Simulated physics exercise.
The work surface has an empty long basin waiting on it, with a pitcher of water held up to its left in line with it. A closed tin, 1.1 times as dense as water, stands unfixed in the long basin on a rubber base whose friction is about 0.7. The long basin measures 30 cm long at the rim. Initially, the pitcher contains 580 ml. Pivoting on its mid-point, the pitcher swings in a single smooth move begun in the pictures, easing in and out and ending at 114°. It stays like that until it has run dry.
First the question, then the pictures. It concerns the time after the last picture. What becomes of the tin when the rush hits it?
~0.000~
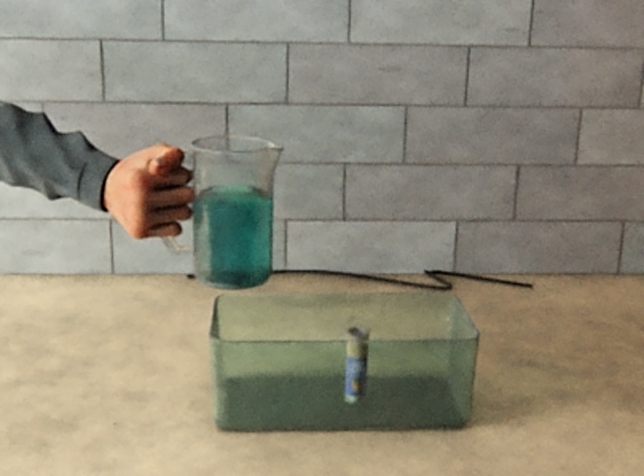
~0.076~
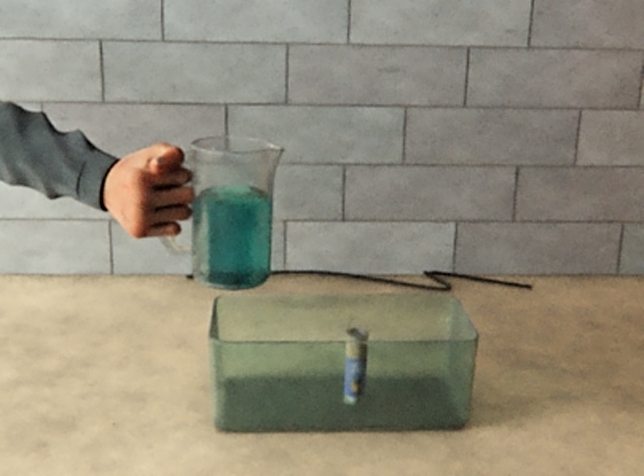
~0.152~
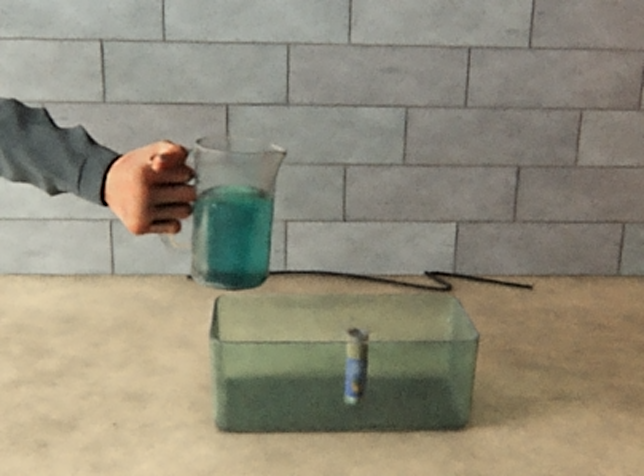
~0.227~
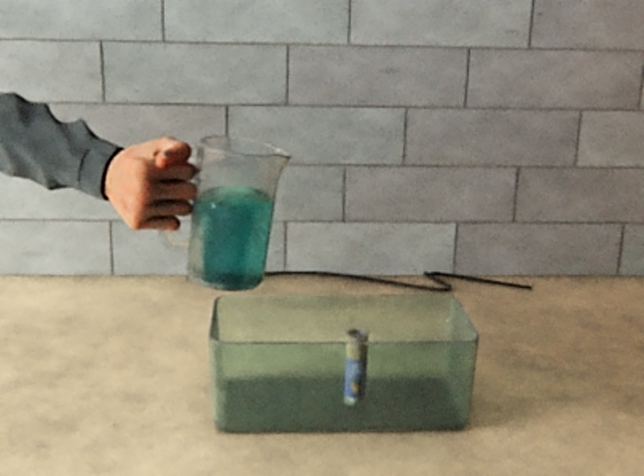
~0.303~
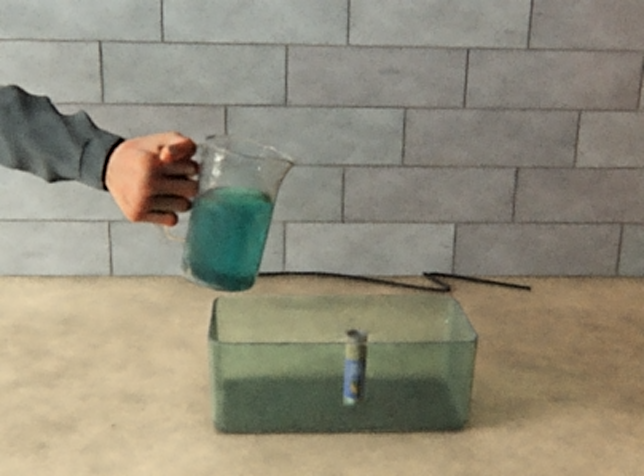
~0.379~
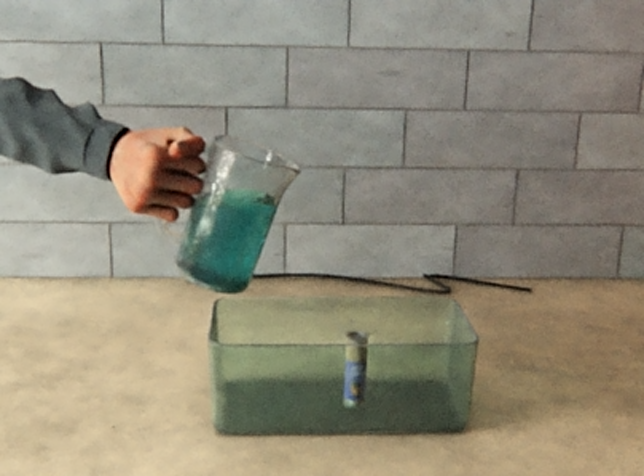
Odds are it is tipped over.
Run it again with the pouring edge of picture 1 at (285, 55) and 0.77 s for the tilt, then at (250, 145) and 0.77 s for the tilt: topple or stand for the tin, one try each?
Trial 1 - tin stays standing; trial 2 - tin stays standing.
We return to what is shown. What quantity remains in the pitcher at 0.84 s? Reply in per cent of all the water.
Close to 96 percent of the liquid remains at that time.
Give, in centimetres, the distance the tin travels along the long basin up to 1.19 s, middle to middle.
It has moved some 0 cm.
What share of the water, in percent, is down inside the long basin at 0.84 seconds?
Near 0 in a hundred.
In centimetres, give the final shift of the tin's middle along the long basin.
Looks like roughly 8.0 cm in total.
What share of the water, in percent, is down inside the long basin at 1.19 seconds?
It works out near 42 per cent.
Then, 0.84 s in, the tilt is 73° and 96 per cent is still to pour; the tin stands where it began.
Then, 1.19 s in, the tilt is 106° and 39 per cent is still to pour; the tin stands where it began.
Then, 1.54 s in, the tilt is 114° and 1 per cent is still to pour; the tin lies on its side.
Then, 1.93 s in, the tilt is 114° and 0 per cent is still to pour; the tin lies on its side.
Finally, the tin lies on its side.
